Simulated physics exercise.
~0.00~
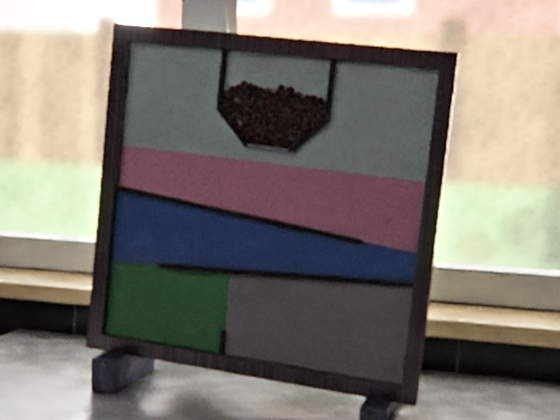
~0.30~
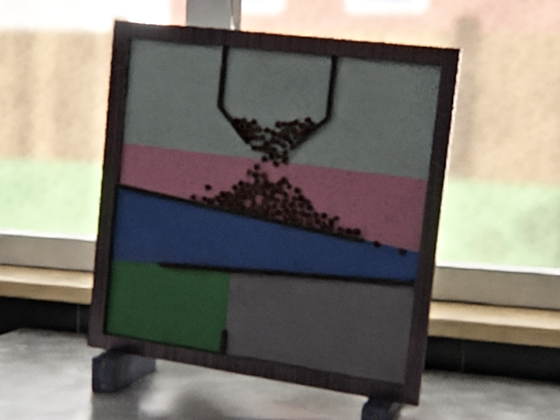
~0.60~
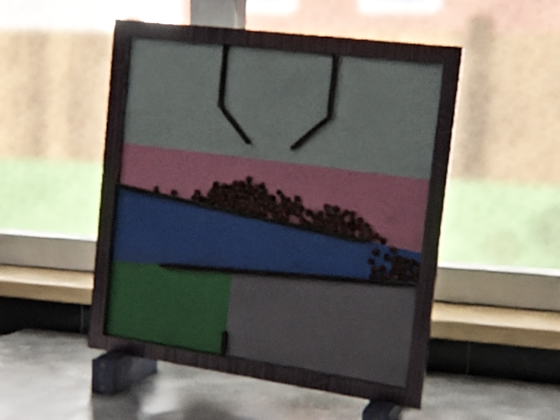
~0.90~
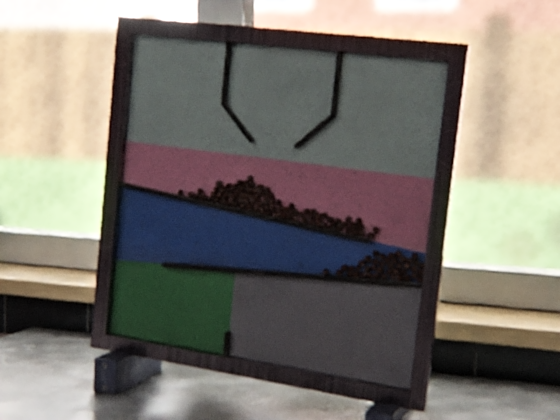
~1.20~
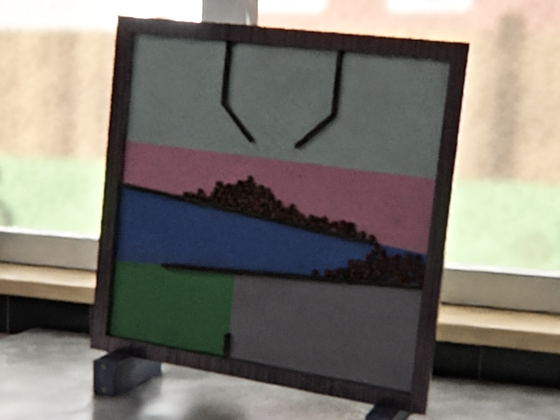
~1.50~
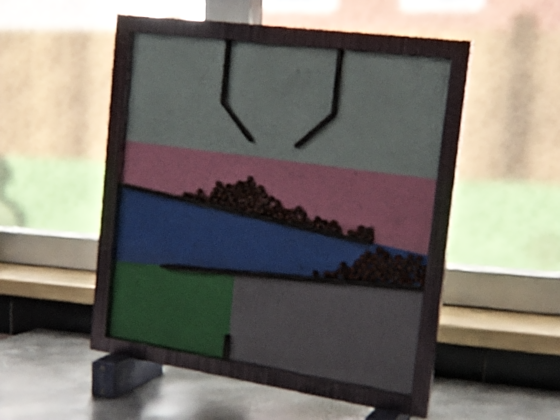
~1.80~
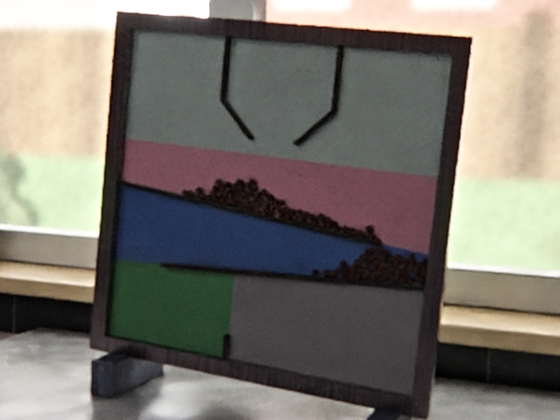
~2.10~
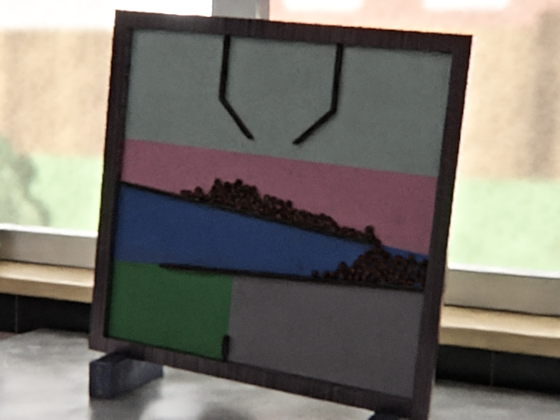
On a windowsill, dark beads dropping from a hopper inside a framed panel, sliding right and settling across pink and blue sections.
